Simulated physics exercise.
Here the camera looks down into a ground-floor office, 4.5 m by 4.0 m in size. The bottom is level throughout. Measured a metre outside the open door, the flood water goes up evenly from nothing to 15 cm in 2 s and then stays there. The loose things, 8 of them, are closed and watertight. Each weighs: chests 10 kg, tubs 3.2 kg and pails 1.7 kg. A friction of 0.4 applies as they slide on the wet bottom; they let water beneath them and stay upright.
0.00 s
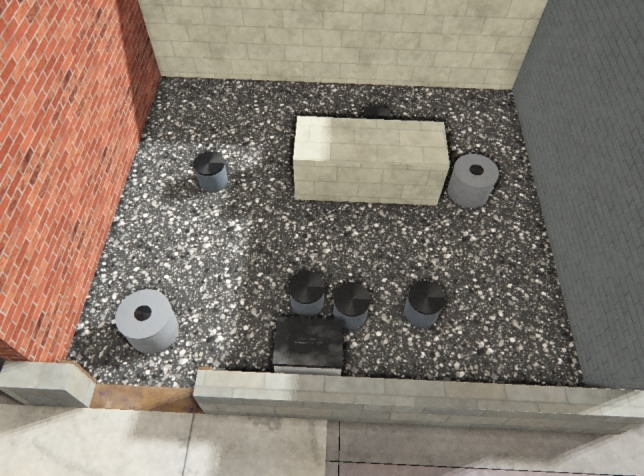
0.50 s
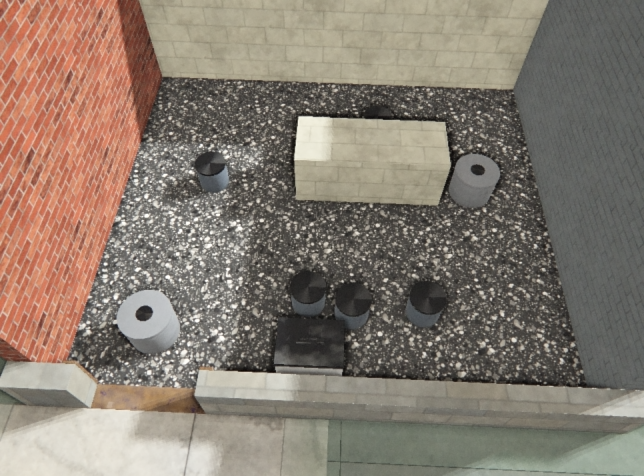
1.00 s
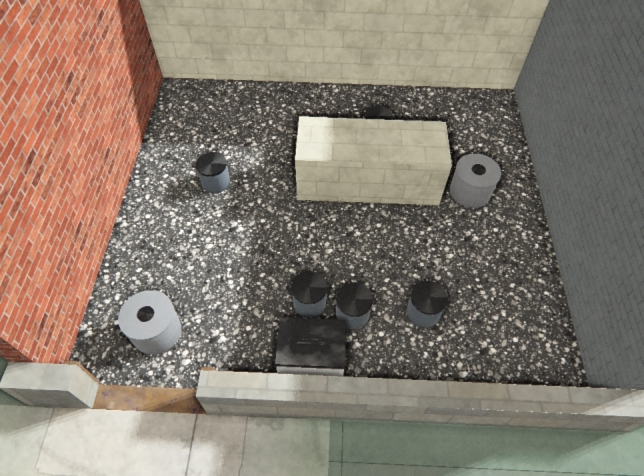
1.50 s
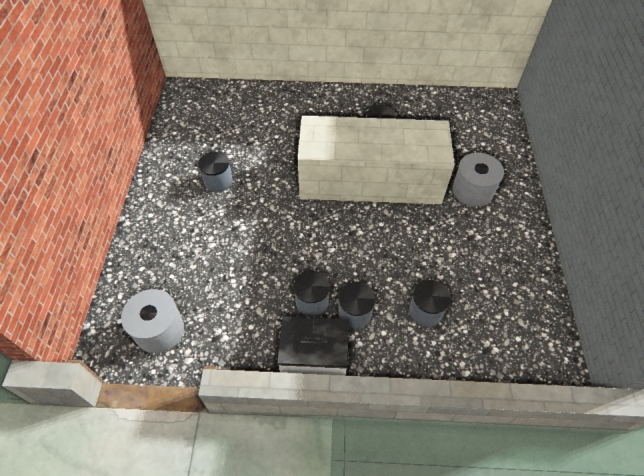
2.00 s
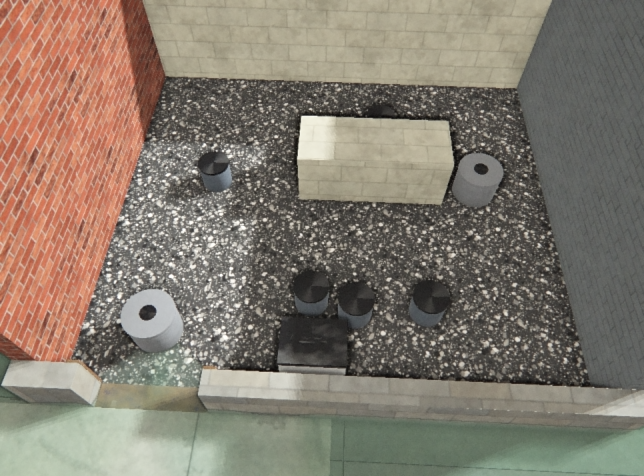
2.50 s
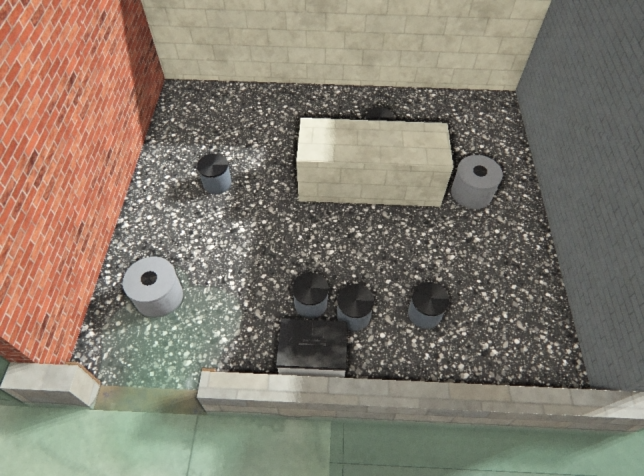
In the video, seen from above, greenish water spreads across the pavement outside a gravel-textured floor enclosed by walls, then enters through a gap at the lower left, and the light grey cylinder nearby shifts slightly inward while the other objects stay put.
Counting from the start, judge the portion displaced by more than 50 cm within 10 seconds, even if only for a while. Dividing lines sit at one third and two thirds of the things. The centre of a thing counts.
My call: One to two thirds of them.
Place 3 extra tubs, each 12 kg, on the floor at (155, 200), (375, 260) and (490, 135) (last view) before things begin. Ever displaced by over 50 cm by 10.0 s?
Result, in listed order: Exceeded / not exceeded / not exceeded.
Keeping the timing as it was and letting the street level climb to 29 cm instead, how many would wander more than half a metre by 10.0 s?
Then 5.
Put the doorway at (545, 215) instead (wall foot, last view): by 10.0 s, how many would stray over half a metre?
5.
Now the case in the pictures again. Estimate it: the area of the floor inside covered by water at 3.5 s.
Roughly 4.0 m2 of it is wet.
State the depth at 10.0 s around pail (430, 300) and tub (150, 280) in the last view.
Close to 1 and 6 centimetres.
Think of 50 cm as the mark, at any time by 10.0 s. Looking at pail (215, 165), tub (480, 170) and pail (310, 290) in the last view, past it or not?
Taking them in that order, the first is beyond the limit, the second within the limit and the third within the limit.
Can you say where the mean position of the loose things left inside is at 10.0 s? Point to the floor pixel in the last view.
Somewhere near (404, 226).
After 3.5 s 1 of 8 are over 50 cm from their spots; 0 afloat.
After 4.5 s 2 of 8 are over 50 cm from their spots; 1 afloat.
After 7.0 s 2 of 8 are over 50 cm from their spots; 2 afloat.
After 10.0 s 3 of 8 are over 50 cm from their spots, and 3 have been at some point; 4 afloat.
